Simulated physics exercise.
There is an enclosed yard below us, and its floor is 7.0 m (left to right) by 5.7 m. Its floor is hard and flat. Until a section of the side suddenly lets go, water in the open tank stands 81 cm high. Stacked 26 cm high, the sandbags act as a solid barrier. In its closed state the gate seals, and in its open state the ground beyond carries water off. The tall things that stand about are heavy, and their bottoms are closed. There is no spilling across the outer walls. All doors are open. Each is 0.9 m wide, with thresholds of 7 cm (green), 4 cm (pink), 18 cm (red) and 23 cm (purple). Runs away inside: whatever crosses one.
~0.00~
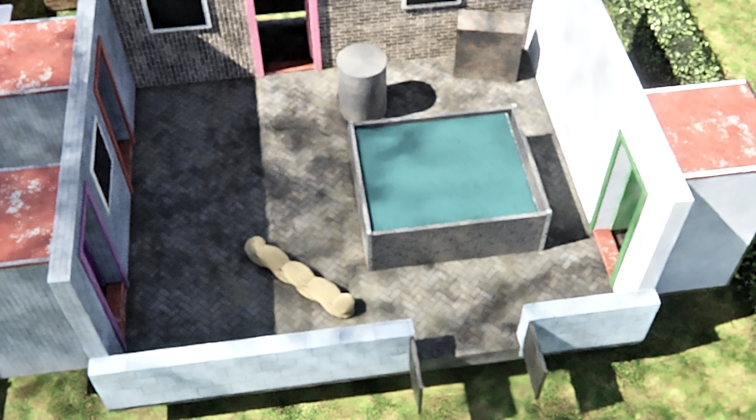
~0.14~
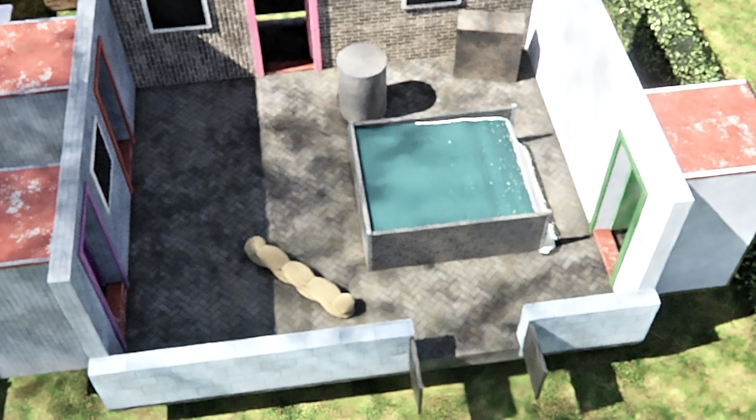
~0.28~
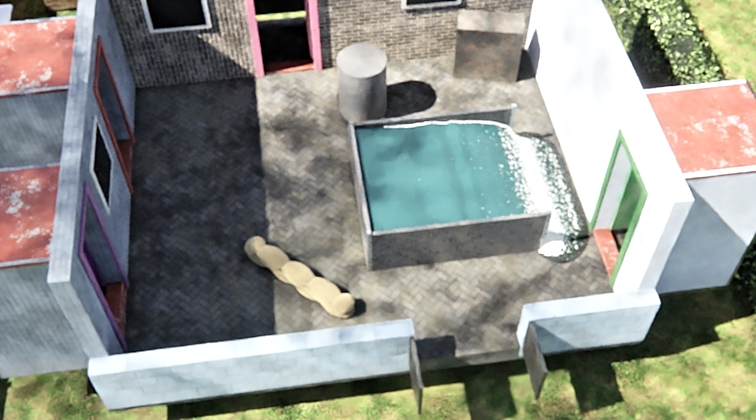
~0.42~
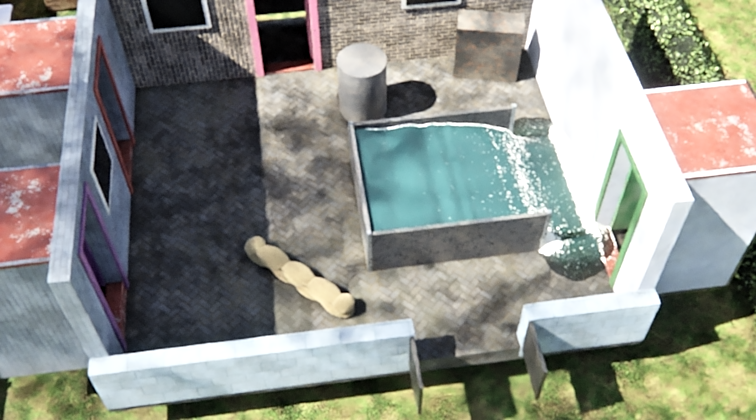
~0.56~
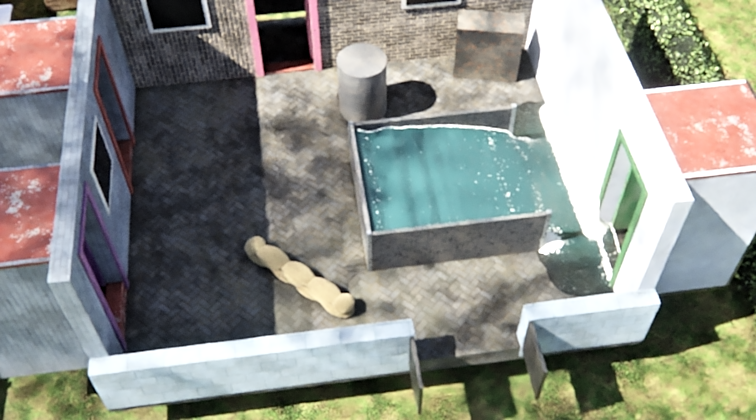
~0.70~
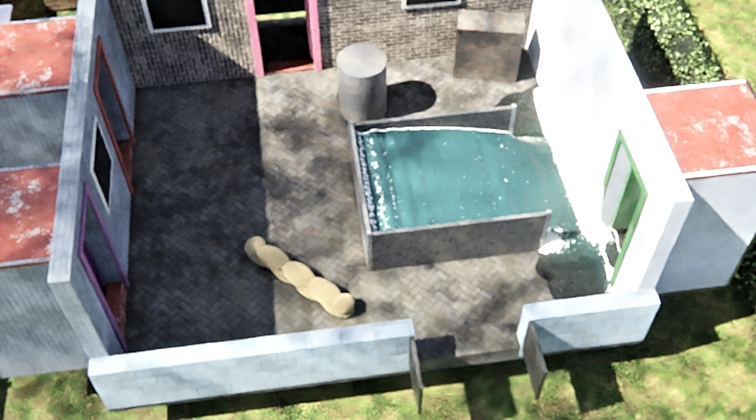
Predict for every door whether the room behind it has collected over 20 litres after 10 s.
The green door overshoots the limit; the pink door overshoots the limit; the red door undershoots the limit; the purple door undershoots the limit.
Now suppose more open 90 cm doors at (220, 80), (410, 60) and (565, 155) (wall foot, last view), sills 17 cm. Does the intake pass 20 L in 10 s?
Taking them in order, the first gets too little, the second too little and the third enough.
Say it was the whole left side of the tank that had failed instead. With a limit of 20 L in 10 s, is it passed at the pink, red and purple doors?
Door by door - pink: Out of bounds, red: Out of bounds, purple: Within bounds.
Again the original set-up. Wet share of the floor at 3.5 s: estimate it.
About 60 per cent.
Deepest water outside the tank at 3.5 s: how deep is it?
Some 49 cm deep.
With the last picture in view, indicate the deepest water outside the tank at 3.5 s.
Roughly (473, 58).
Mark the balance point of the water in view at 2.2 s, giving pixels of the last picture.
Near (493, 188).
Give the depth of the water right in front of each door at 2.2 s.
Depths in cm: Green 28, pink 0, red 0, purple 0.
After 1.4 s water covers 15 % of the floor and is deepest (60 cm) near (575, 200); green door 32 cm at the sill, 145 L in, pink door not reached, red door not reached, purple door not reached.
After 2.2 s water covers 30 % of the floor and is deepest (70 cm) near (473, 58); green door 28 cm at the sill, 297 L in, pink door not reached, red door not reached, purple door not reached.
After 3.5 s water covers 60 % of the floor and is deepest (49 cm) near (473, 58); green door 22 cm at the sill, 438 L in, pink door 8 cm at the sill, 6 L in, red door not reached, purple door not reached.
After 6.0 s water covers 90 % of the floor and is deepest (23 cm) near (536, 224); green door 18 cm at the sill, 547 L in, pink door 5 cm at the sill, 14 L in, red door 14 cm at the sill, 1 L in, purple door 7 cm at the sill, 0 L in.
After 10.0 s water covers 95 % of the floor and is deepest (15 cm) near (308, 324); green door 10 cm at the sill, 616 L in, pink door 10 cm at the sill, 41 L in, red door 10 cm at the sill, 1 L in, purple door 10 cm at the sill, 0 L in.
